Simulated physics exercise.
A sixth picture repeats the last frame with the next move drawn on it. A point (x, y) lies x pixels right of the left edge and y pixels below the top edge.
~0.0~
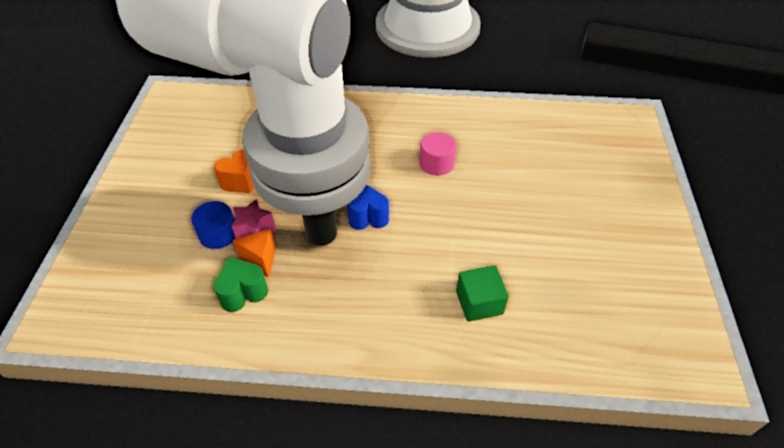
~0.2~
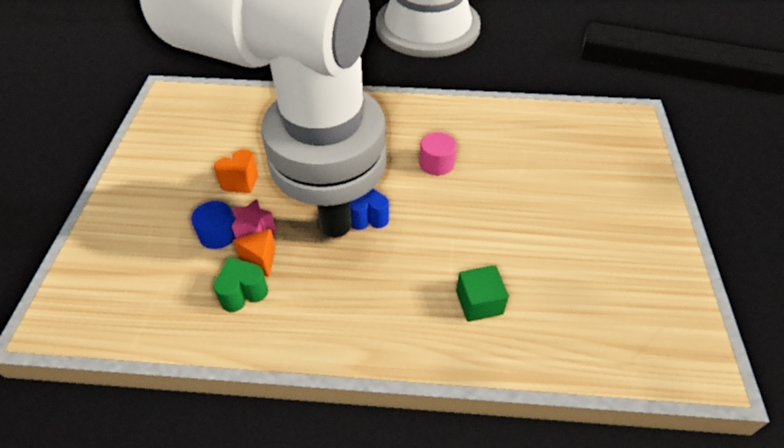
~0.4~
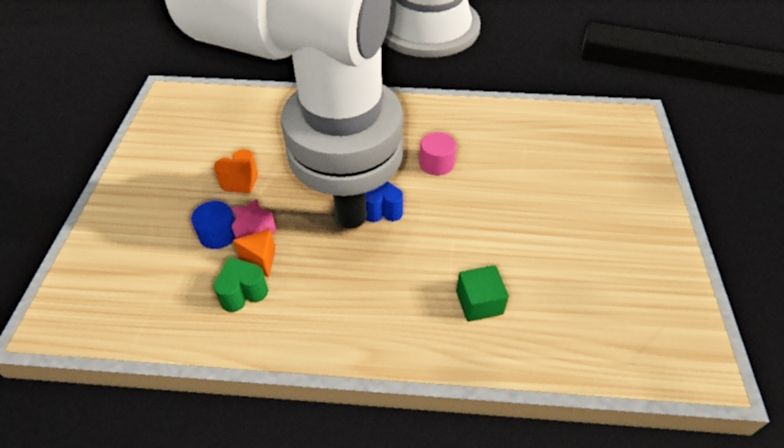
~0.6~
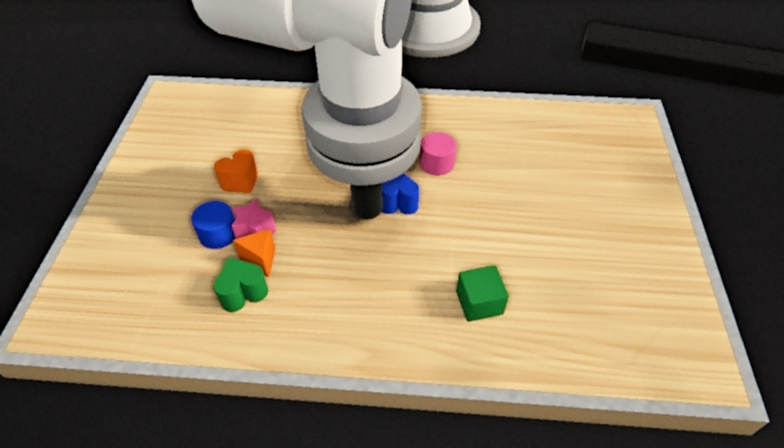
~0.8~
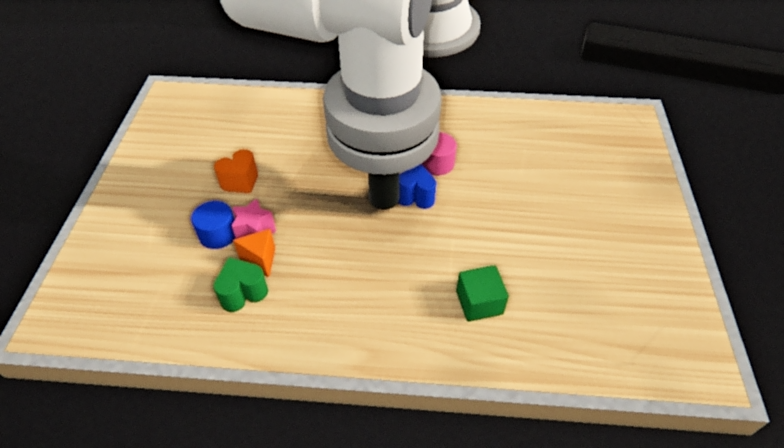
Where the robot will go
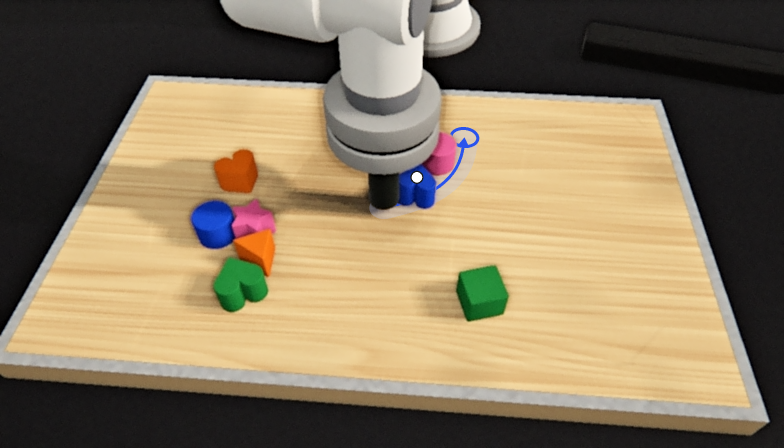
At the start, a robot arm holds its black rod just left of a blue heart block on a wooden board scattered with colourful blocks. The rod moves right to the heart, then pushes it a short way right and toward the back, until it sits close beside the pink round block.
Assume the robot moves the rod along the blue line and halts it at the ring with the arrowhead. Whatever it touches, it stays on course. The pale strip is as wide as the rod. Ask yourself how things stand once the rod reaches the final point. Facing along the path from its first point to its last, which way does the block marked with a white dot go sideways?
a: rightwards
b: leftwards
I'll go with a - rightwards.
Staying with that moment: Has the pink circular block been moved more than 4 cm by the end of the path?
The answer is yes.
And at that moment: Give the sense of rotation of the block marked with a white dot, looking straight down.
It turns clockwise.
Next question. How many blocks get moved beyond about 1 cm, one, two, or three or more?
Two blocks.
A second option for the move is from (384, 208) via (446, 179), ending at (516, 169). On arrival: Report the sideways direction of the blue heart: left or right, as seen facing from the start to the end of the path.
It's pushed right.
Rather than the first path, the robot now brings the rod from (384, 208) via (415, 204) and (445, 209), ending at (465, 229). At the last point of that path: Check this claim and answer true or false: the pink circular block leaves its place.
False - the claim does not hold.
The line goes from (384, 208) over (428, 193) and (456, 167) to (464, 137); the dot is on the blue heart.
On the path given first. One third of the way, rod (429, 185); blue heart (463, 165).
Two thirds of the way, rod (458, 159); blue heart (488, 156), turned 80° clockwise; pink circular block (441, 128).
At the end, rod (465, 130); blue heart (489, 155), turned 80° clockwise; pink circular block (436, 114).
